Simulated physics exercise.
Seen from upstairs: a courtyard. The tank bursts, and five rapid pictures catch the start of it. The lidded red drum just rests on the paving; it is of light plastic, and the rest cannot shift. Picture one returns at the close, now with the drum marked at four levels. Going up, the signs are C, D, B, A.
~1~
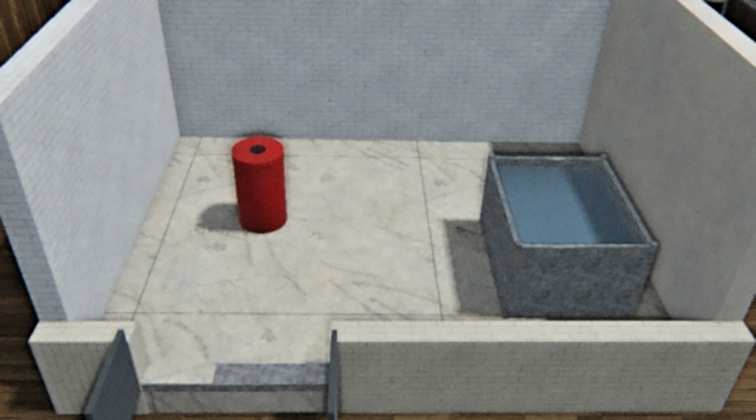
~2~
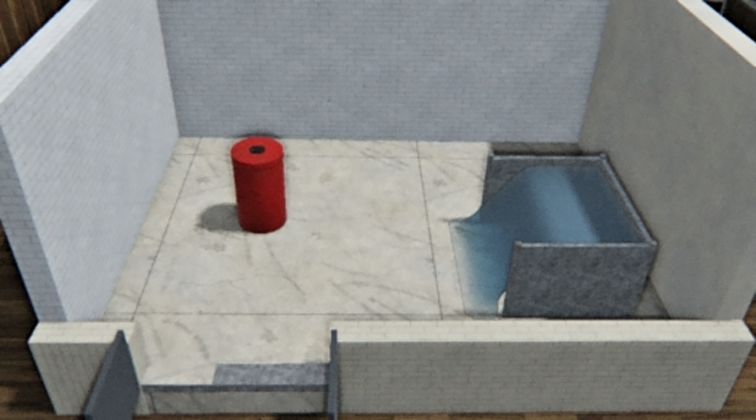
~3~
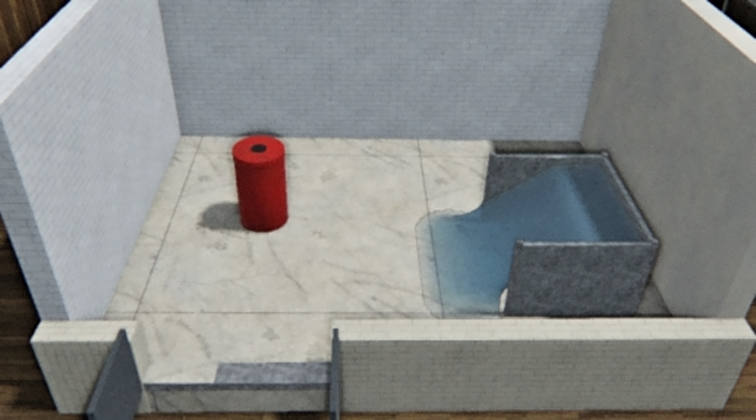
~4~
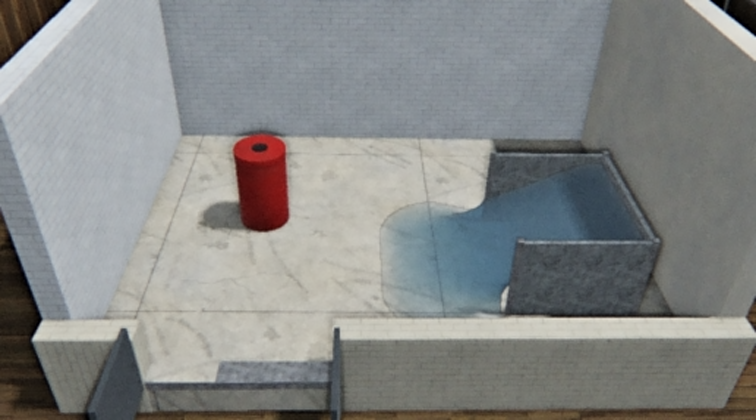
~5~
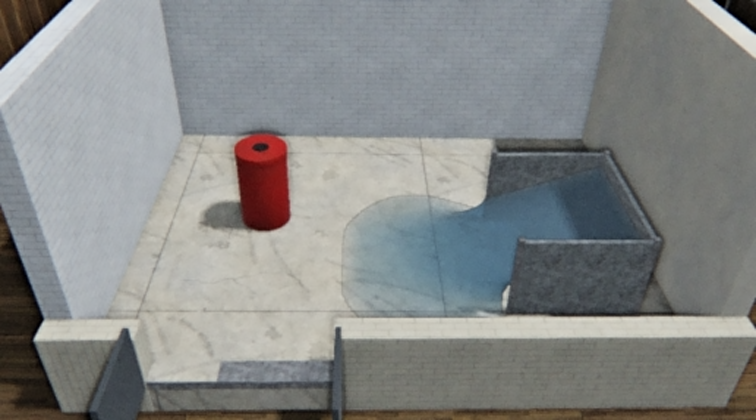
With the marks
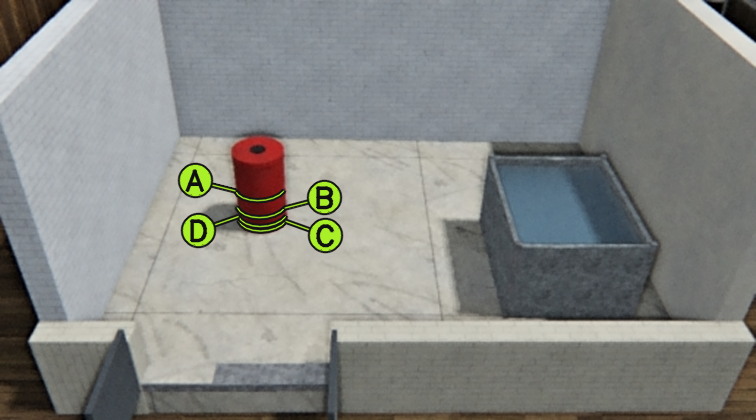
Water pours from the open side of a grey tank and spreads left across the floor.
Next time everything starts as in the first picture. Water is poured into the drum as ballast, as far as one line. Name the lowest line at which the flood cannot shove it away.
The limit is A.
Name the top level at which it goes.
B it is.
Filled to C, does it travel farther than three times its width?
Yes.
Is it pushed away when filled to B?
Yes.
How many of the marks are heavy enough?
One.
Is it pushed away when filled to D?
Yes, it does.
On the marked copy, A at (257, 200); B at (259, 217); C at (260, 231); D at (260, 226); from the bottom up C, D, B, A.
For level A, it does not move.
For level B, it is pushed about its own width away.
For level C, it is pushed about 6 times its own width away.
For level D, it is pushed about 4 times its own width away.
